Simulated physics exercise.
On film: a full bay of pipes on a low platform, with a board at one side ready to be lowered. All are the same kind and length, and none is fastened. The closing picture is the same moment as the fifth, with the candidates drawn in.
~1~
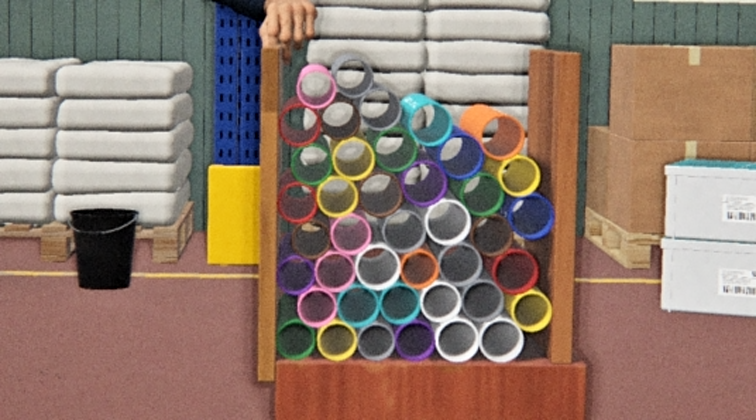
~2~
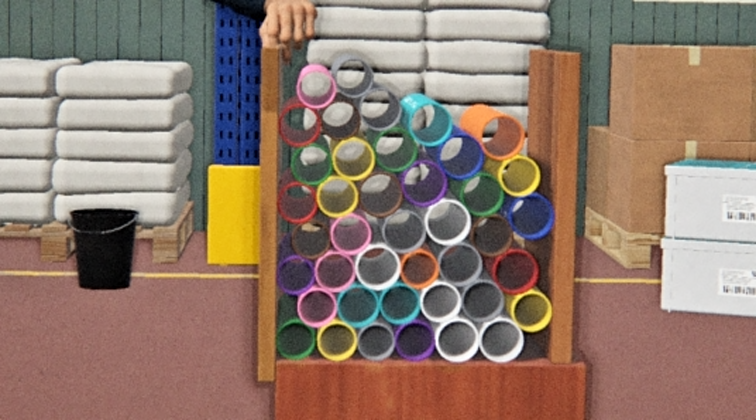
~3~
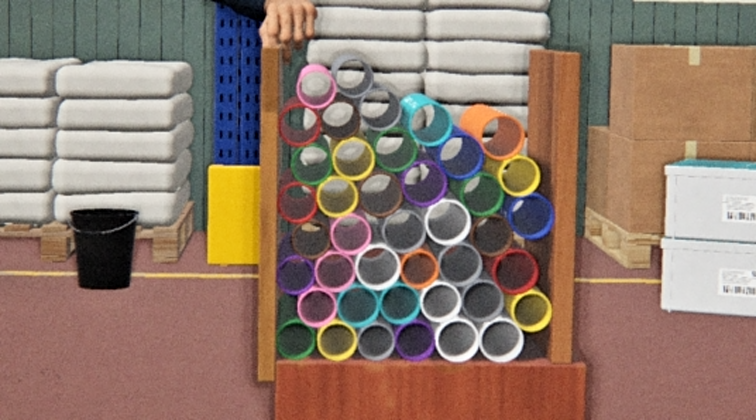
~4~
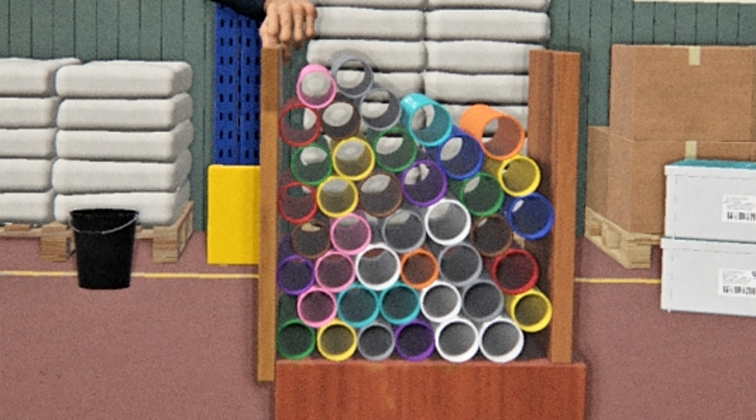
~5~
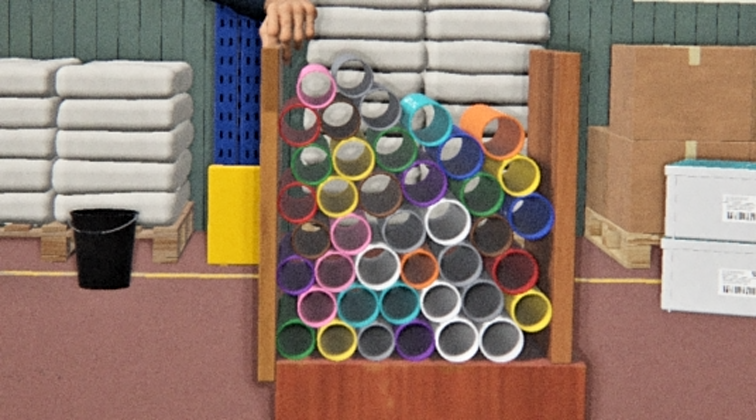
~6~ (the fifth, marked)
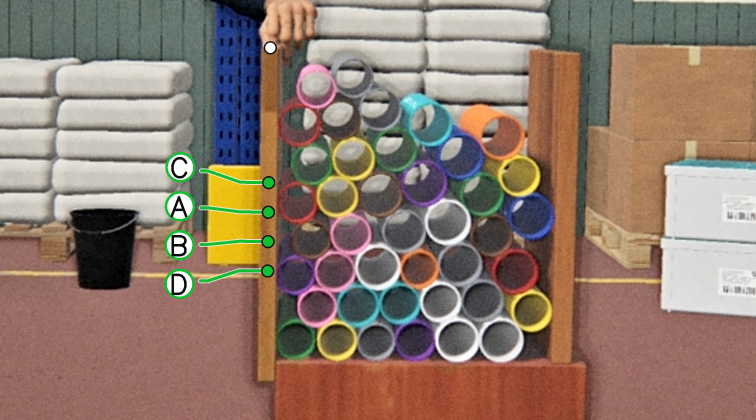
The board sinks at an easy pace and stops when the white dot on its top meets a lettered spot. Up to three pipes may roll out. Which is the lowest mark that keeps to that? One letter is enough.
Stop at A.
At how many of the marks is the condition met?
The number is two.
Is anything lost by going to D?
Yes.
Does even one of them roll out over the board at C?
Yes.
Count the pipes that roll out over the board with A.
It comes to two.
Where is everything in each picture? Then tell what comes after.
The first frame shows a brown pipe (341, 120); a grey pipe (354, 78); side board (271, 201).
The second frame shows side board (271, 201); a green pipe (296, 341).
The third frame shows a white pipe (501, 340); a white pipe (441, 302).
The fourth frame shows a brown pipe (312, 240); a red pipe (298, 203).
The fifth frame shows a brown pipe (381, 195); a green pipe (483, 195); a brown pipe (341, 120).
On the copy, A at (268, 212); B at (268, 242); C at (269, 182); D at (268, 271); the white dot at (270, 48).
On A. First, top of the board (278, 120).
Then, top of the board (277, 202).
Finally, top of the board (277, 211), two out over the board.
By contrast, B more than three out over the board; C two out over the board; D more than three out over the board.
